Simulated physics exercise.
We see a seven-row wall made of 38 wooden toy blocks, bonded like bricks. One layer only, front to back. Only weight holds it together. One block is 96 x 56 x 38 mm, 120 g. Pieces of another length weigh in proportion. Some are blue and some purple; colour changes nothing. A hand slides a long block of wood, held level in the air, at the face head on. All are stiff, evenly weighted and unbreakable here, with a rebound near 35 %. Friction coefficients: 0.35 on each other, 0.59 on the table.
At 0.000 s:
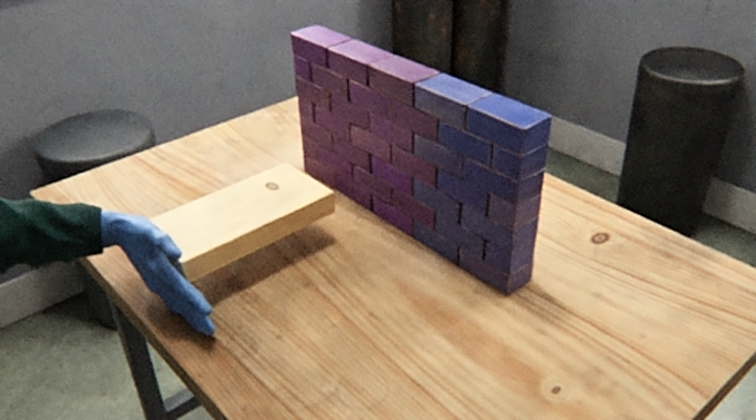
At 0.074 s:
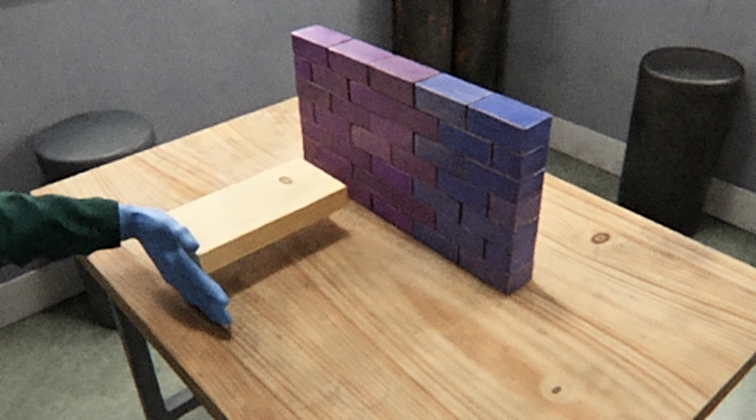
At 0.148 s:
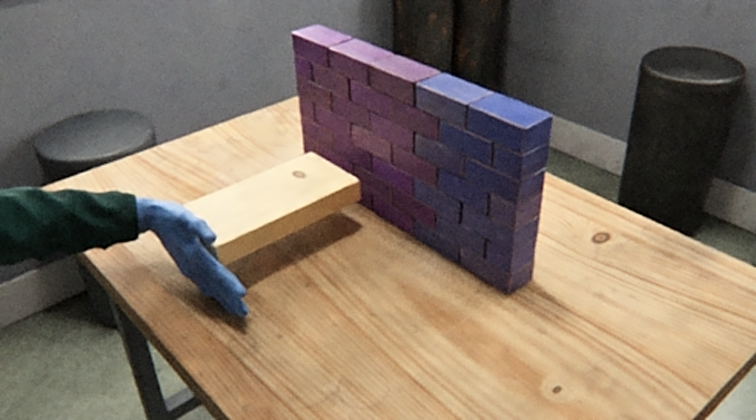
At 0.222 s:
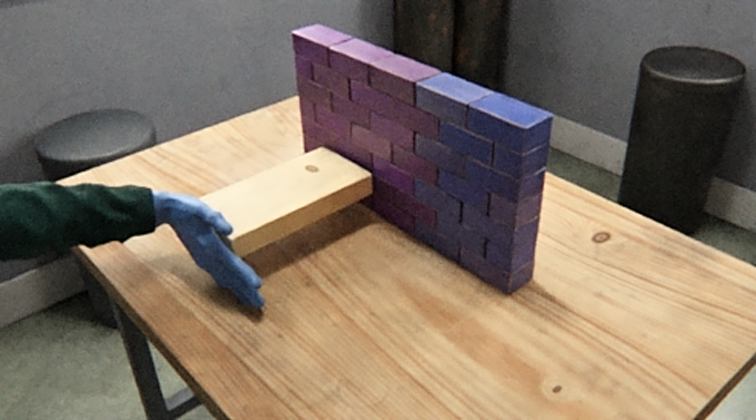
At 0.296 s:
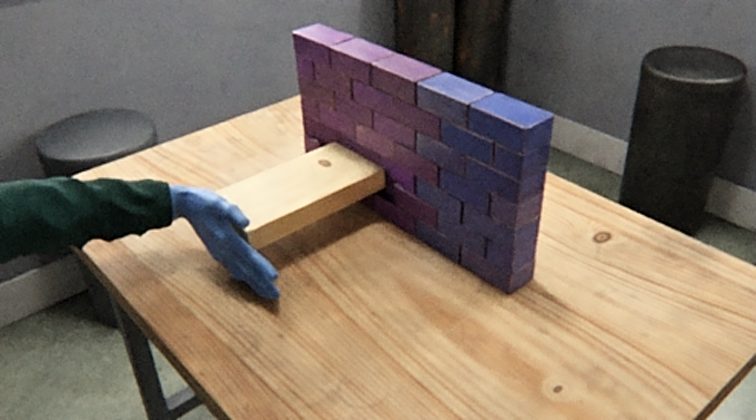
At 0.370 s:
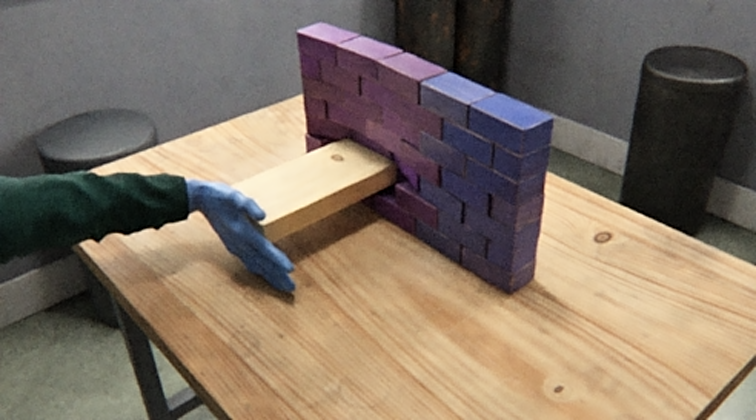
A gloved hand slides a wooden block rightward into a purple and blue brick wall, shifting some bricks.
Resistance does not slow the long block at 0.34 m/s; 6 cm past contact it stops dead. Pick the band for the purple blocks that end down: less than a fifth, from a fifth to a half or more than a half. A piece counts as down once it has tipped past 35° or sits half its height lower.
The part is over a half.
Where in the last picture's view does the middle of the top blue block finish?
Near (657, 221).
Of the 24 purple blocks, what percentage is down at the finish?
About 85 per cent.
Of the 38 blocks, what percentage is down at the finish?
Near 65 per cent.
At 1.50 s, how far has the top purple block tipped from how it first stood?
Some 50°.
Around 0.66 s, 3 of the 24 purple blocks down (3 of 38 in all colours); top purple block tipped 19°, 15 mm lower; top blue block tipped 18°.
Around 0.94 s, 20 of the 24 purple blocks down (24 of 38 in all colours); top purple block on its side; top blue block tipped 69°, 16 cm lower.
Around 1.50 s, 20 of the 24 purple blocks down (24 of 38 in all colours); top purple block tipped 48°, 93 cm lower; top blue block upside down.
Finally (1.9 s), 20 of the 24 purple blocks down (24 of 38 in all colours); top purple block upside down; top blue block upside down. That is 83 per cent. Seen by the last camera, middles, top purple block near (731, 299), top blue block near (657, 221).
